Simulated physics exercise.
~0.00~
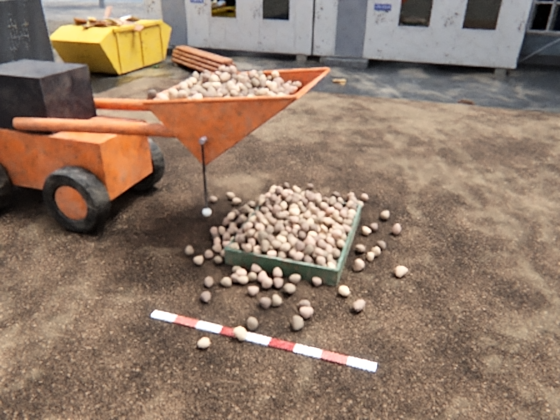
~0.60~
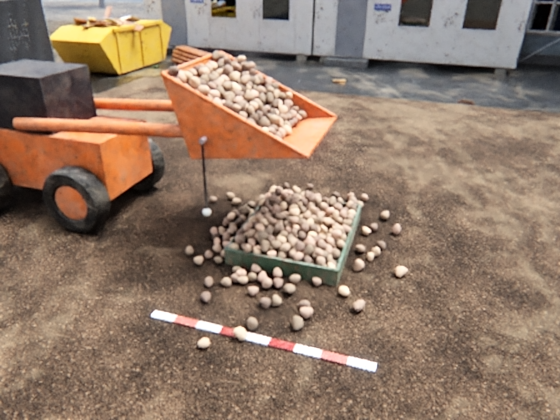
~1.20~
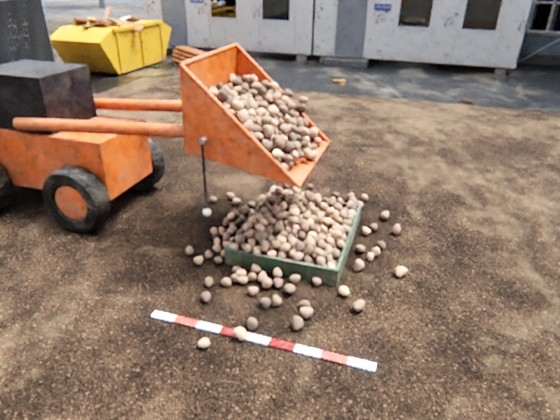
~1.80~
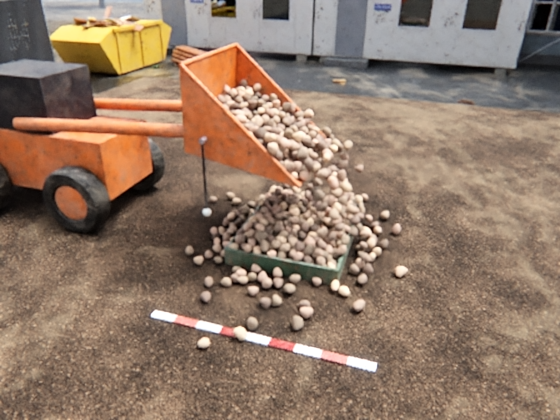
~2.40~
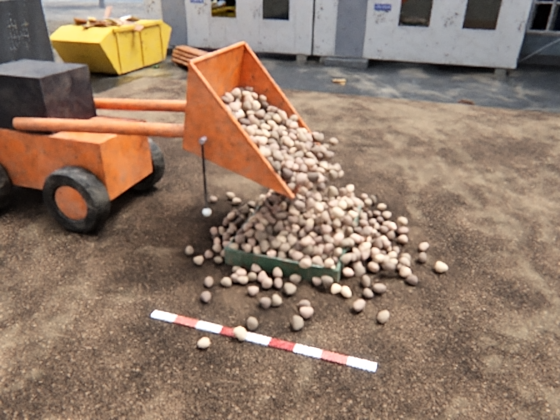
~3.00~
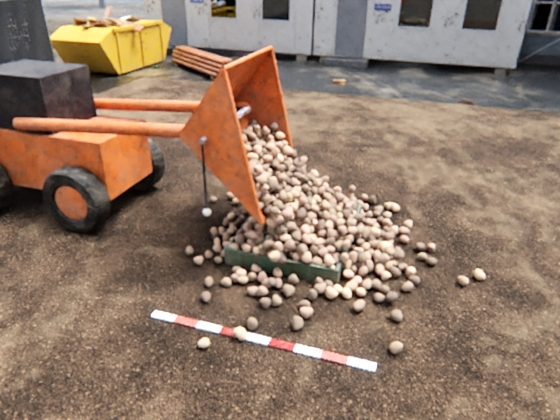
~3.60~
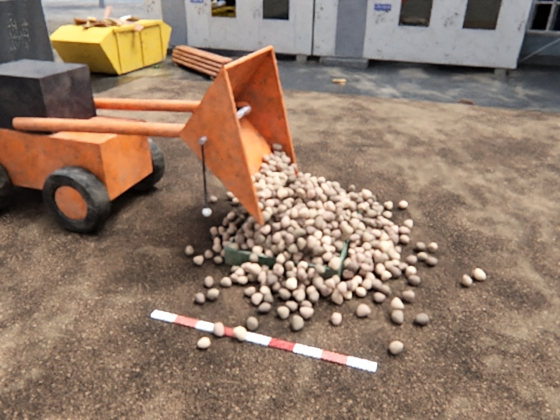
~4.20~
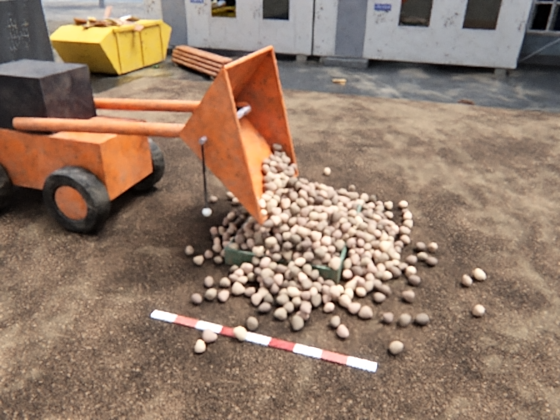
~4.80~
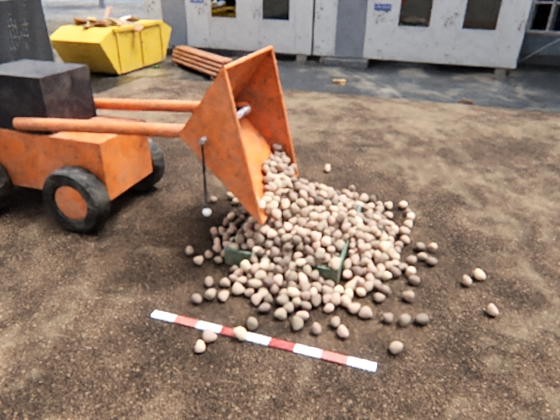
Orange loader bucket tipping in stages, pouring round brownish stones over a heaped green bin until they spill onto the ground.
